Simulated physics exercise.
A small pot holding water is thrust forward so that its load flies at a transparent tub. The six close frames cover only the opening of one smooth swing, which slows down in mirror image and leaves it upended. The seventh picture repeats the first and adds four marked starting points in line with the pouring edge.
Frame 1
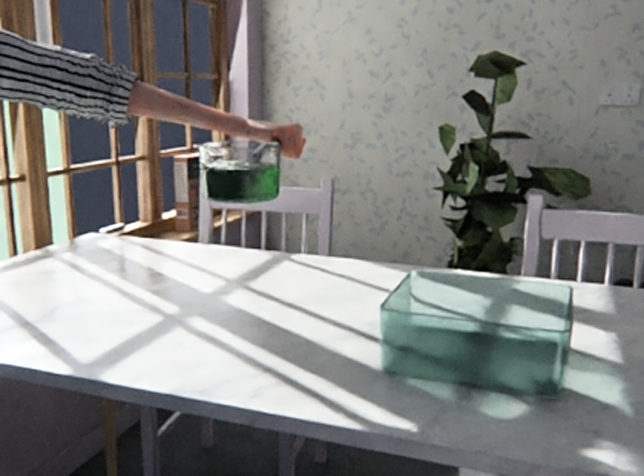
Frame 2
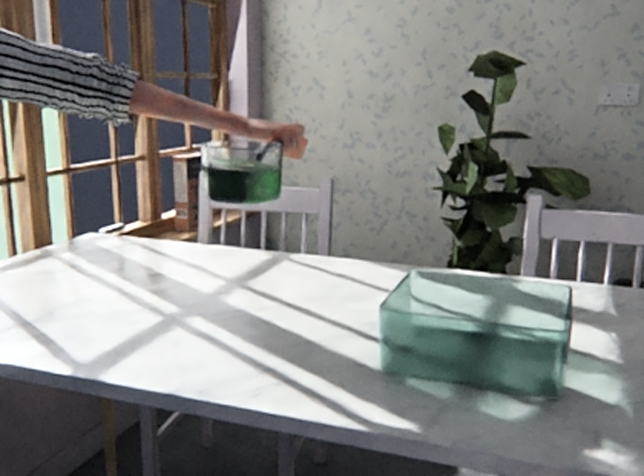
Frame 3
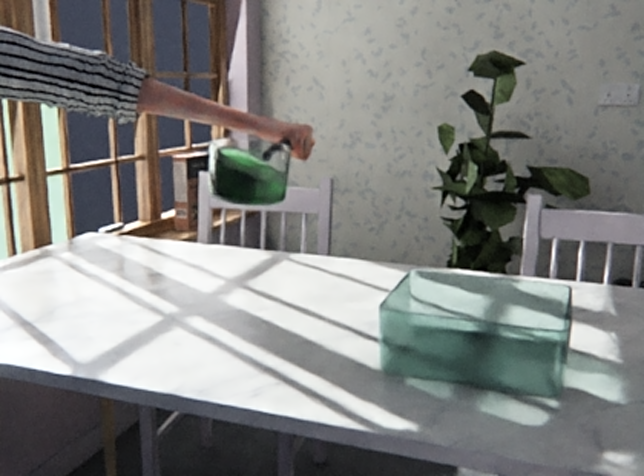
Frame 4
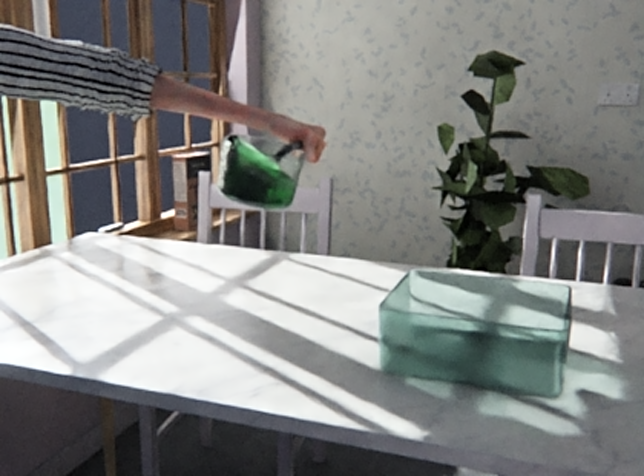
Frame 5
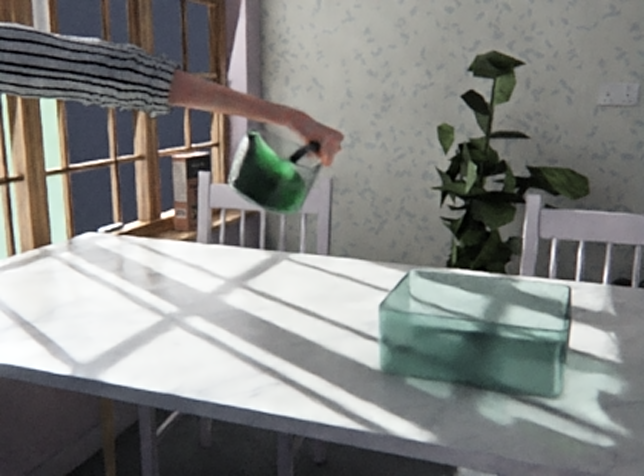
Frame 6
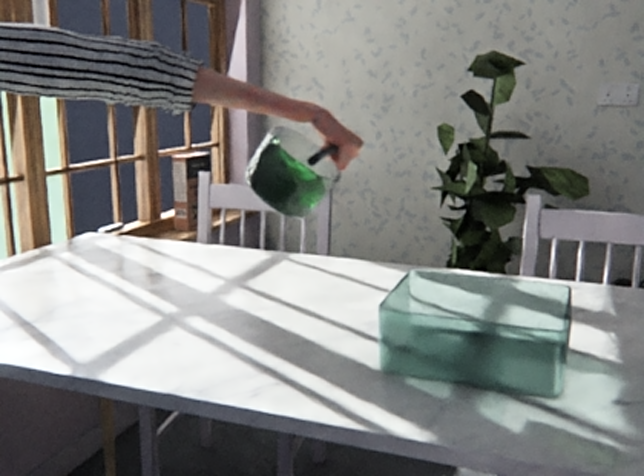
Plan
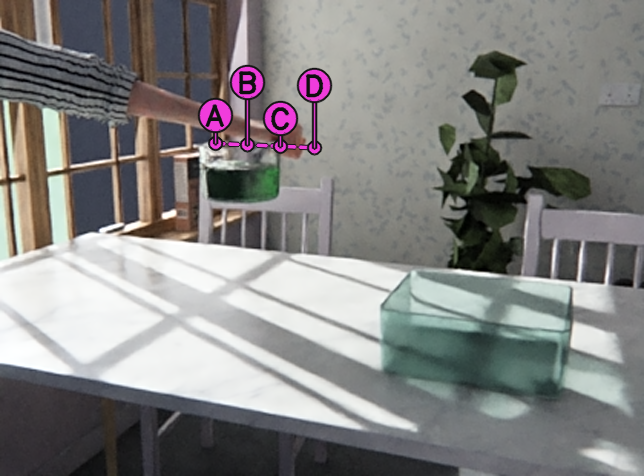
An arm in a striped sleeve moves a clear pot of green liquid right, tilting it.
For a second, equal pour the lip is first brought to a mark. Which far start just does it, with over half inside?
Go for A.
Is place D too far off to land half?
No, not at all.
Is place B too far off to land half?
No, that is safe.
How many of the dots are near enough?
All of the four.
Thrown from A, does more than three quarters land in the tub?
No, less.
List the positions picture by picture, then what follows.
Upright, lip at (275, 146); tub from (381, 370) to (563, 398); nothing has left yet, in the first picture.
Upright, lip at (278, 146); nothing has left yet, in the second picture.
Tipped about 6°, lip at (287, 150); nothing has left yet, in the third picture.
Tipped about 14°, lip at (301, 157); nothing has left yet, in the fourth picture.
Tipped about 24°, lip at (318, 166); nothing has left yet, in the fifth picture.
Tipped about 37°, lip at (337, 178); nothing has left yet, in the sixth picture.
In magenta, A at (215, 143); B at (247, 144); C at (280, 146); D at (314, 147).
For place A, about 62 % lands in the tub, 19 % falls short and 20 % goes beside or beyond.
For place B, about 68 % lands in the tub, 6 % falls short and 26 % goes beside or beyond.
For place C, about 76 % lands in the tub, 8 % falls short and 16 % goes beside or beyond.
For place D, about 85 % lands in the tub, 8 % falls short and 7 % goes beside or beyond.
